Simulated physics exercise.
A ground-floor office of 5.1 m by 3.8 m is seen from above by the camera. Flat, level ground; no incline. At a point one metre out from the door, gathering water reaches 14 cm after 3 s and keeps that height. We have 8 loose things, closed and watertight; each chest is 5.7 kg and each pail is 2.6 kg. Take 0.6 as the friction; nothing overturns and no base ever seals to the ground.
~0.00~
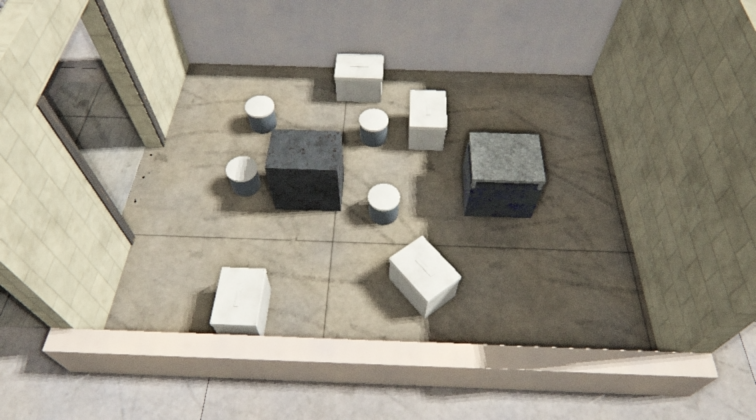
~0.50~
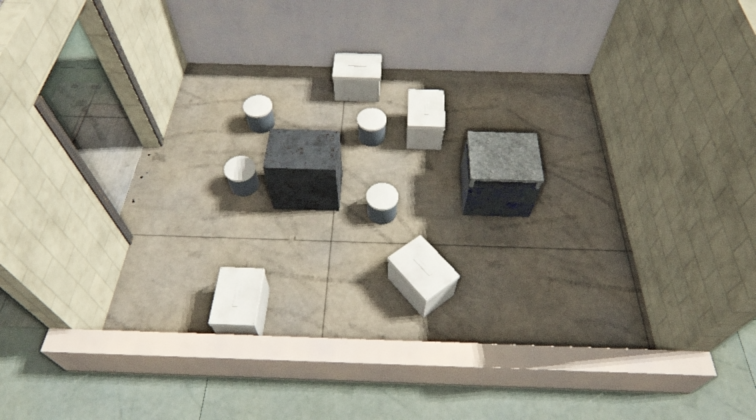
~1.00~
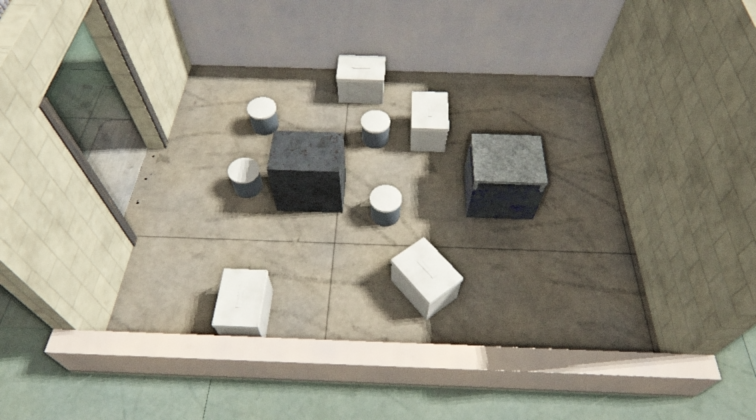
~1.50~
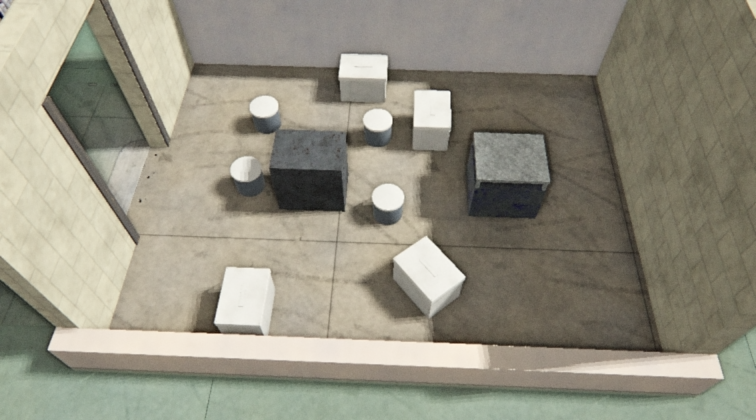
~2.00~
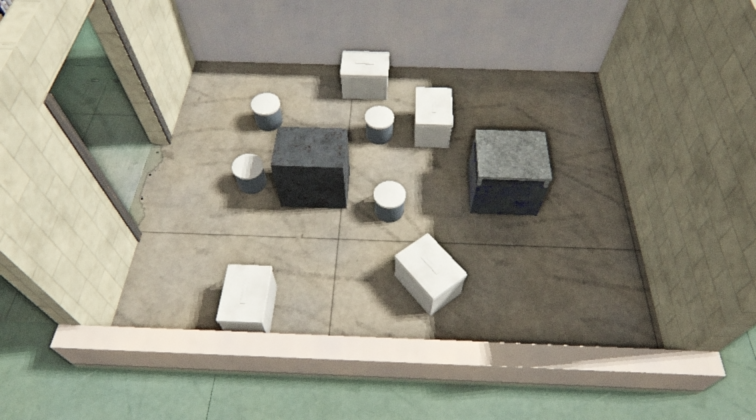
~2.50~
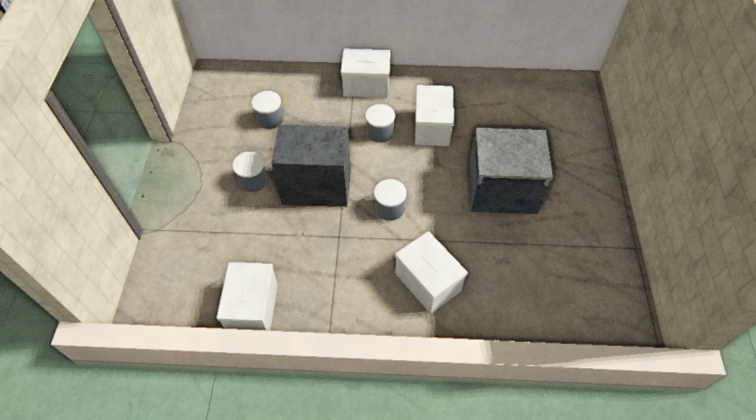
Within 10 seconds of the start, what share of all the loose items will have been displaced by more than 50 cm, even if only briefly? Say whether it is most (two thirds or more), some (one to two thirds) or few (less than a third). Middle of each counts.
Some.
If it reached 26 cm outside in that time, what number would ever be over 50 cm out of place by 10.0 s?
It would come to 7 of them.
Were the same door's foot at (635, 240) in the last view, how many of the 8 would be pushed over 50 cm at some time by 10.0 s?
Then it comes to 2.
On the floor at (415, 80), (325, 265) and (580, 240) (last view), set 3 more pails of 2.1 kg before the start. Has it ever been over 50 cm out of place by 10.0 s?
Well, it goes above, above, below.
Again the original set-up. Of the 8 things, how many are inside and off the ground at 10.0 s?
Of them, 3.
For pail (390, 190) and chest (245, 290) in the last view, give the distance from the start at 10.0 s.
Respectively 0 and 40 cm.
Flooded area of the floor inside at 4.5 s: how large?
Roughly 5.5 m2 of it is wet.
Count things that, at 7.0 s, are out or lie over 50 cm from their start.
2.
After 3.5 s 0 of 8 are over 50 cm from their spots; 0 afloat.
After 4.5 s 0 of 8 are over 50 cm from their spots; 1 afloat.
After 7.0 s 2 of 8 are over 50 cm from their spots; 4 afloat.
After 10.0 s 4 of 8 are over 50 cm from their spots, and 4 have been at some point; 3 afloat.
